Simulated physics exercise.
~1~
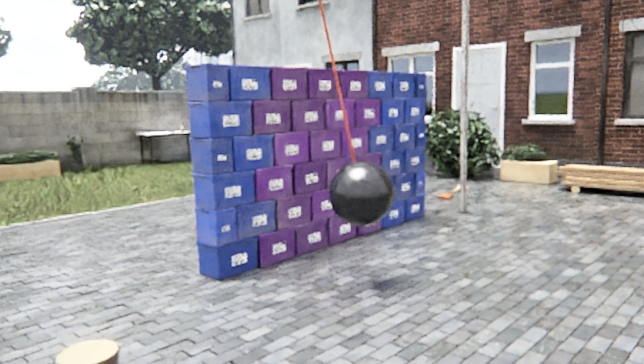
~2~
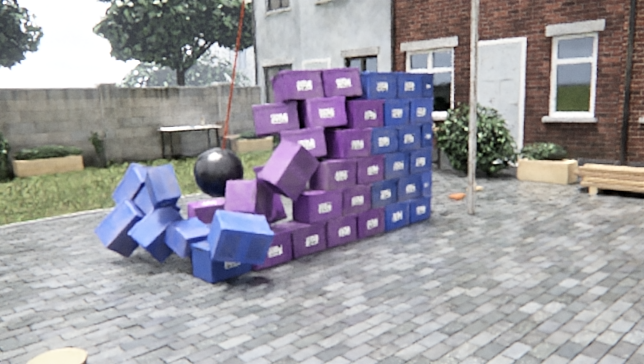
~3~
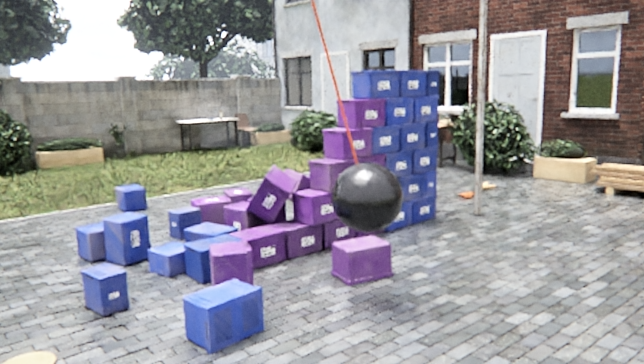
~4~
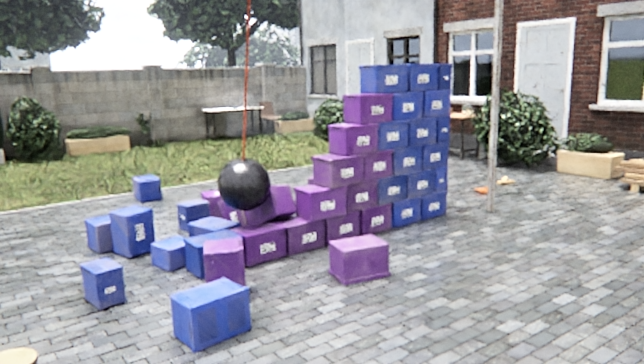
A swinging dark ball knocks down the left side of a blue and purple tote wall.
